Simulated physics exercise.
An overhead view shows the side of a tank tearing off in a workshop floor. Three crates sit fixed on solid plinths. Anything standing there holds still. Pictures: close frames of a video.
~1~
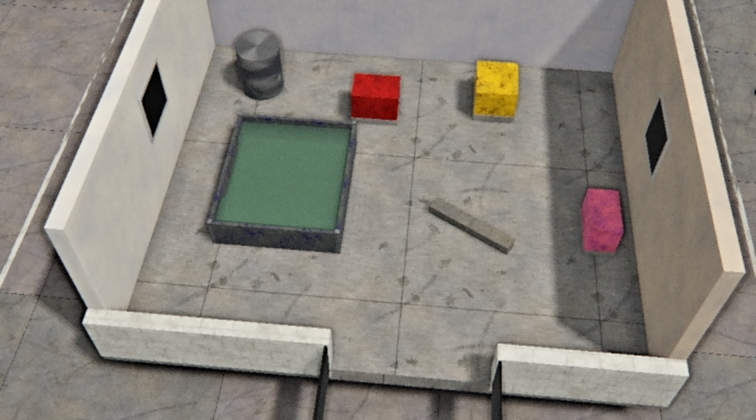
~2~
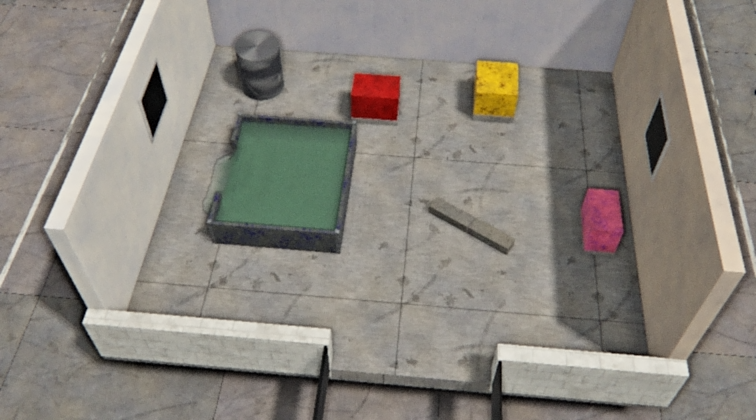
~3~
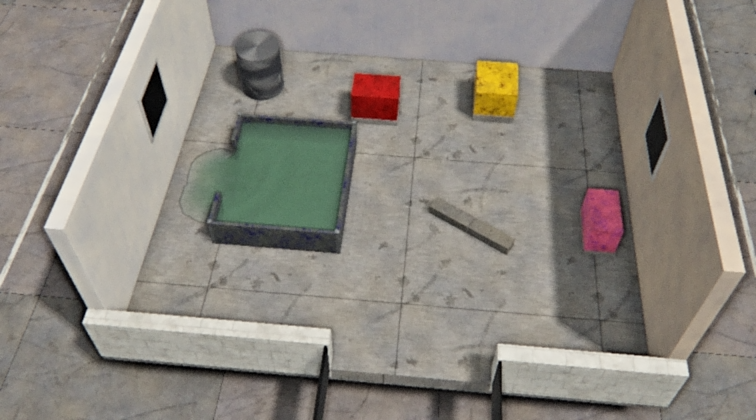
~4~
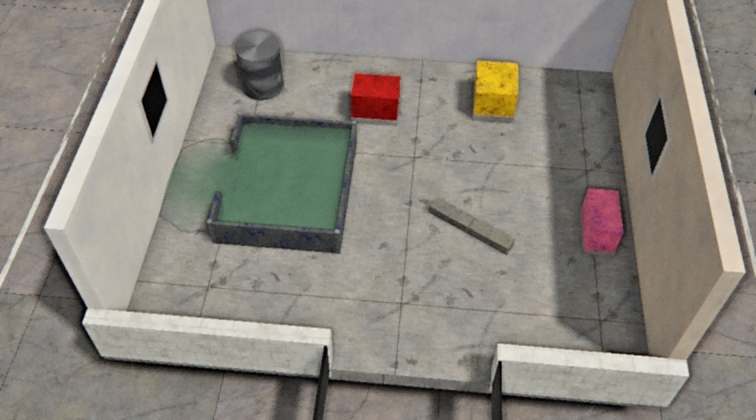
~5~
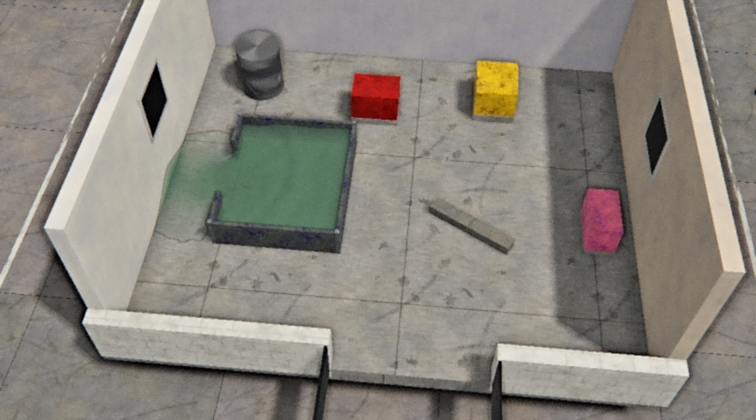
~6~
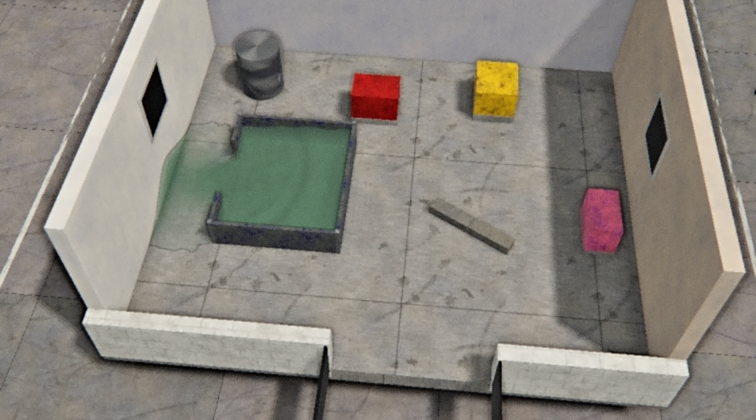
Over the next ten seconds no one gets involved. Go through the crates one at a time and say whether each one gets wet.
In the end red crate: Kept safe; pink crate: Kept safe; yellow crate: Kept safe.
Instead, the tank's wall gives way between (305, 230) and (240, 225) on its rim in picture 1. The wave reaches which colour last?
My pick is the one in yellow.
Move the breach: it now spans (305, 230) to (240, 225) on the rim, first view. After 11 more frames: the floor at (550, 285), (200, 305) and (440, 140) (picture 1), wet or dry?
As listed: Clear, wet, free of water.
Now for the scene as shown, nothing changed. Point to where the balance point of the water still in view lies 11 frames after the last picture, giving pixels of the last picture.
Close to pixel (248, 186).
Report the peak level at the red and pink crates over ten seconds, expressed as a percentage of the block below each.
About 80 % and 70 %.
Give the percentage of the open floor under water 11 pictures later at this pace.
About 20 per cent.
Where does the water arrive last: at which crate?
I'd say the pink one is last.
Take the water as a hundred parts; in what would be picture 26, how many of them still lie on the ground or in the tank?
Near 100 percent, give or take.
A moment on, water covers 10 % of the floor; the red crate not reached, the pink crate not reached, the yellow crate not reached.
Next, water covers 20 % of the floor; the red crate not reached, the pink crate not reached, the yellow crate not reached.
Then, water covers 30 % of the floor; the red crate water round its plinth, the pink crate not reached, the yellow crate not reached.
Later, water covers 65 % of the floor; the red crate water round its plinth, the pink crate not reached, the yellow crate water round its plinth.
In the end, water covers 90 % of the floor; the red crate stayed above the water, the pink crate stayed above the water, the yellow crate stayed above the water.
